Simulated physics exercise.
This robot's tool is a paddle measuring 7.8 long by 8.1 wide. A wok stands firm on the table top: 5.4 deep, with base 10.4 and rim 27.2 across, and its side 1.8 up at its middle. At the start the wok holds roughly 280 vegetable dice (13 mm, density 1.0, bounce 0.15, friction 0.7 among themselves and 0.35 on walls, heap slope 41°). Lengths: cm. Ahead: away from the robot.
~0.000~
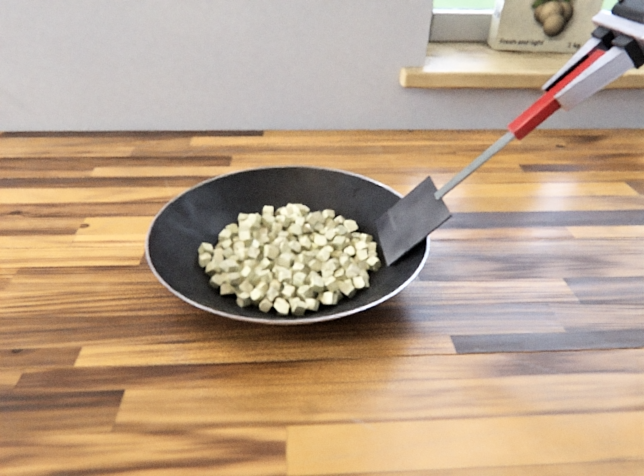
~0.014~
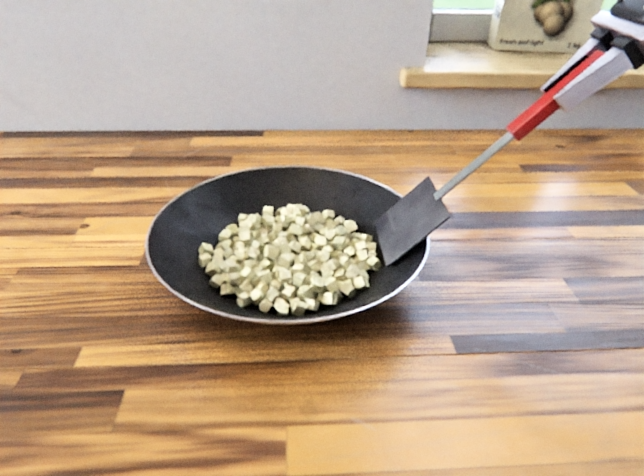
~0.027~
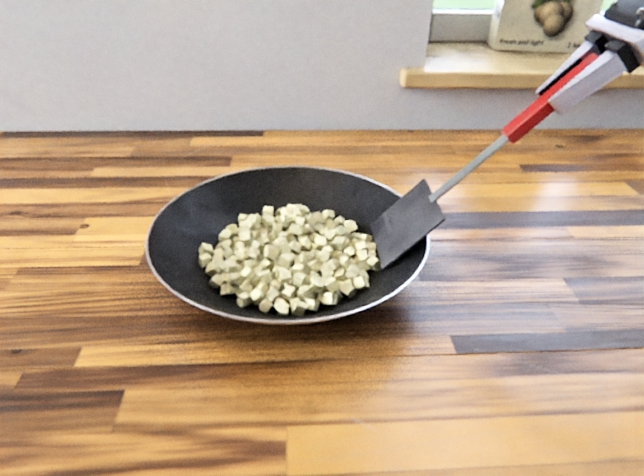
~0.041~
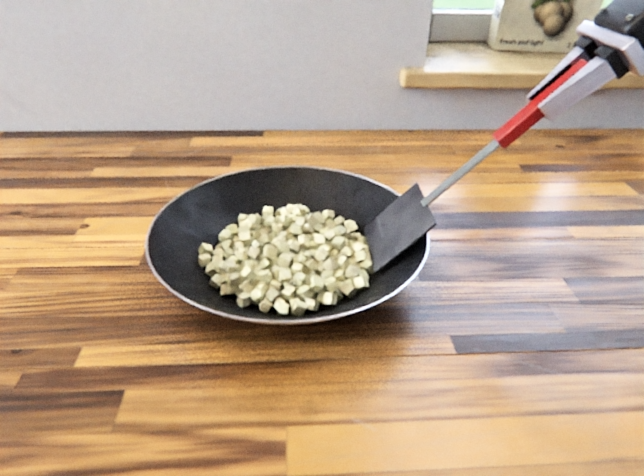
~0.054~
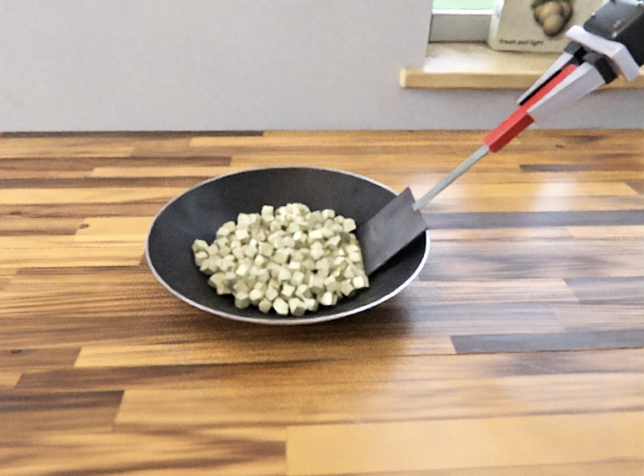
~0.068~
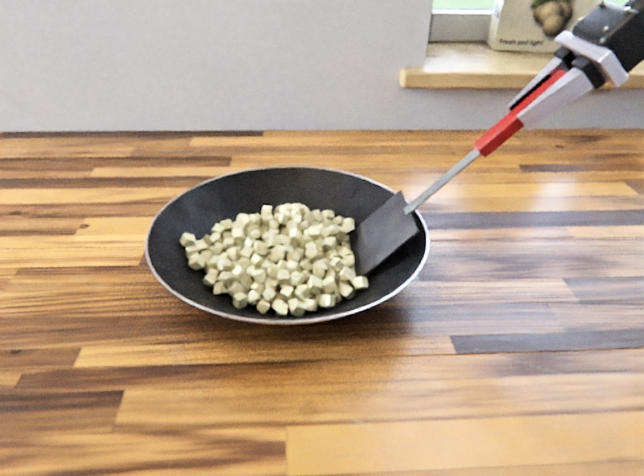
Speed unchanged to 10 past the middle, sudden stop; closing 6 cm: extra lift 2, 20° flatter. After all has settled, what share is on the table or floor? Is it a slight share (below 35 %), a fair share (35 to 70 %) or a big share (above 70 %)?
It is a fair share.
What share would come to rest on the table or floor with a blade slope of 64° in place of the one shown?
Then roughly 50 percent.
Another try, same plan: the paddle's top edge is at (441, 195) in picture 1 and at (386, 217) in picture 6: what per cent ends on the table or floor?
Roughly 55 percent ends up there.
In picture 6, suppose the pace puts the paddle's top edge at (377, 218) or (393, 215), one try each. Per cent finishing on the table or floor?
I'd estimate close to 60 and 55 in a hundred.
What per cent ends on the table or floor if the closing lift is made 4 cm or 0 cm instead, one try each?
It comes to around 45 per cent on the first try and around 40 per cent on the second.
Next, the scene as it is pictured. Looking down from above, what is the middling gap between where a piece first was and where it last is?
I'd put it at close to 12 centimetres.
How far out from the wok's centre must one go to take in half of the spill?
That distance comes to about 22 cm.
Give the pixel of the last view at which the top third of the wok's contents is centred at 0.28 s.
The middle lies somewhere about (180, 232).
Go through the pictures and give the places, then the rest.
Paddle top edge at (440, 194), sloping 47°; upper third of the load around (290, 248), from x 205 to 375, top at y 210; 279 in the wok, in the first frame.
Paddle top edge at (439, 195), sloping 47°; upper third of the load around (290, 248), from x 205 to 375, top at y 210, in the second frame.
Paddle top edge at (435, 197), sloping 47°; upper third of the load around (290, 248), from x 205 to 375, top at y 210, in the third frame.
Paddle top edge at (427, 202), sloping 47°; upper third of the load around (289, 248), from x 205 to 370, top at y 210, in the fourth frame.
Paddle top edge at (418, 206), sloping 47°; upper third of the load around (282, 249), from x 200 to 360, top at y 210, in the fifth frame.
Paddle top edge at (409, 209), sloping 47°; upper third of the load around (273, 248), from x 190 to 360, top at y 210; 279 in the wok, in the sixth frame.
By 0.17 s, sloping 47°, highest piece 7 above the table; 277 in the wok, 2 on the blade or in flight.
By 0.28 s, sloping 41°, highest piece 9 above the table; 248 in the wok, 2 on the table or floor, 29 on the blade or in flight.
By 0.53 s, sloping 27°, highest piece 6 above the table; 146 in the wok, 130 on the table or floor, 3 on the blade or in flight.
By 1.58 s, sloping 27°, highest piece 6 above the table; 146 in the wok, 133 on the table or floor.
Final count, 146 in the wok, 133 on the table or floor. That is 48 % on the table or floor.
